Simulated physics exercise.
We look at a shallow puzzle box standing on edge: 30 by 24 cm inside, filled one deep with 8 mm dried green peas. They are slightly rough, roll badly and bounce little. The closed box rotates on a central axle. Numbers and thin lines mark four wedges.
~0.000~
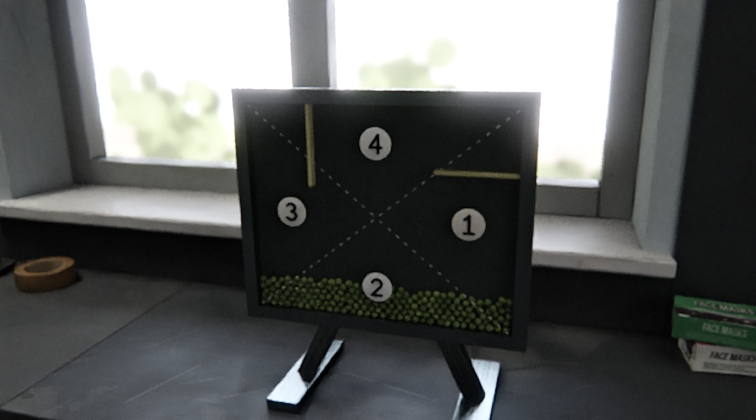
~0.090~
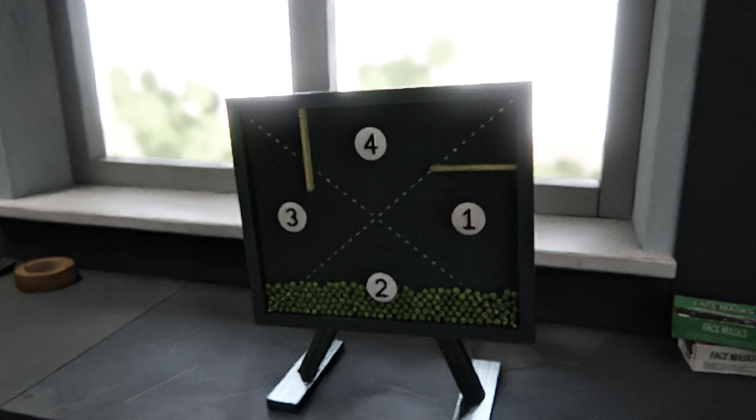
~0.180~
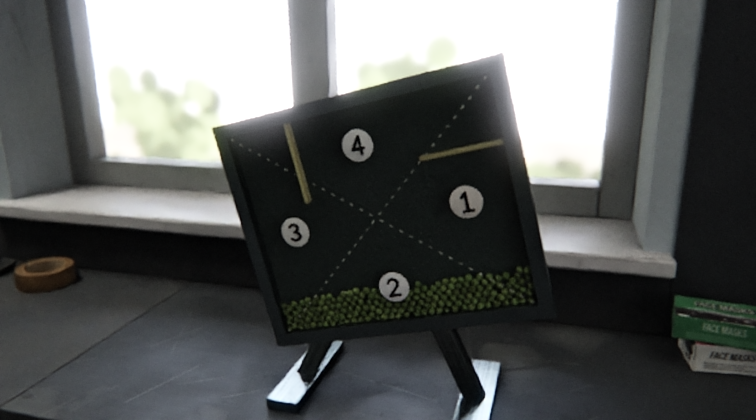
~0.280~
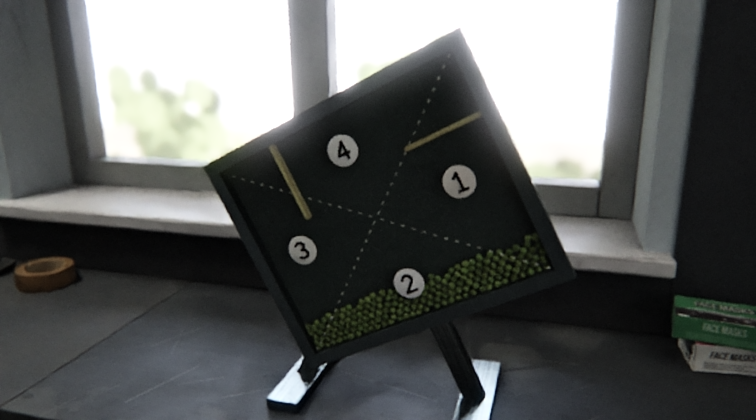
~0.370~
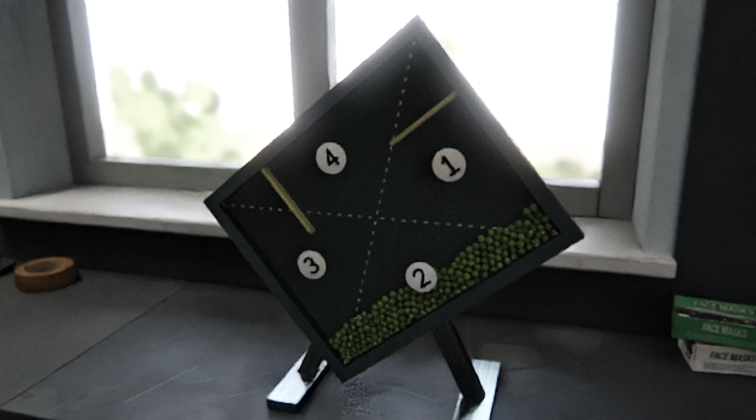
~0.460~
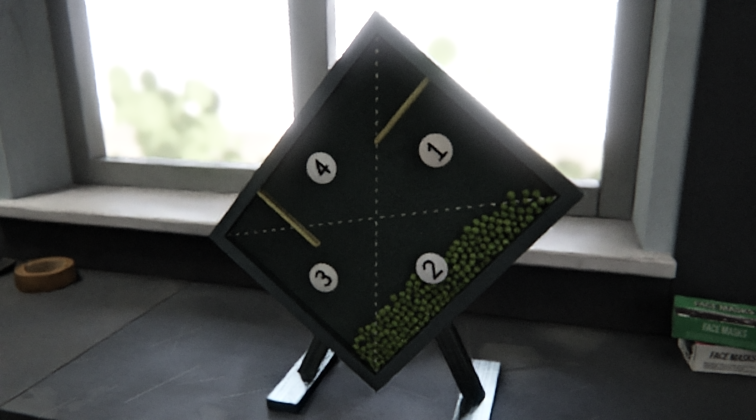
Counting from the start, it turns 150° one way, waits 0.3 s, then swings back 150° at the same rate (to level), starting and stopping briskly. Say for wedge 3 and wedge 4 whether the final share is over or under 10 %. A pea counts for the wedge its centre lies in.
No. 3: Over, no. 4: Under 10 %.
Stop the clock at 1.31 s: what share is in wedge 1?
About 0 per cent.
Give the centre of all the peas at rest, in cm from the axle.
About 8 cm left and 8 cm below.
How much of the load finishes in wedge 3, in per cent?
About 40 per cent.
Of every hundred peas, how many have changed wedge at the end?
About 40 per cent.
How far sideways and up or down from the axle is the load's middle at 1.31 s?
Some 9 cm right and 9 cm below.
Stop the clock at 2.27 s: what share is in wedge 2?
Some 0 per cent.
After 1.31 s, it stands 150° anticlockwise; the peas' middle is 9 cm right of and 9 cm below the centre; no. 3, 80 %, no. 4, 20 %.
After 2.27 s, it stands 75° anticlockwise; the peas' middle is 6 cm left of and 11 cm below the centre; no. 3, 80 %, no. 4, 20 %.
After 2.92 s, it stands level; the peas' middle is 9 cm left of and 7 cm below the centre; no. 2, 50 %, no. 3, 50 %.
All still by 3.8 s, it stands level; no. 1, 0 %, no. 2, 60 %, no. 3, 40 %, no. 4, 0 %.
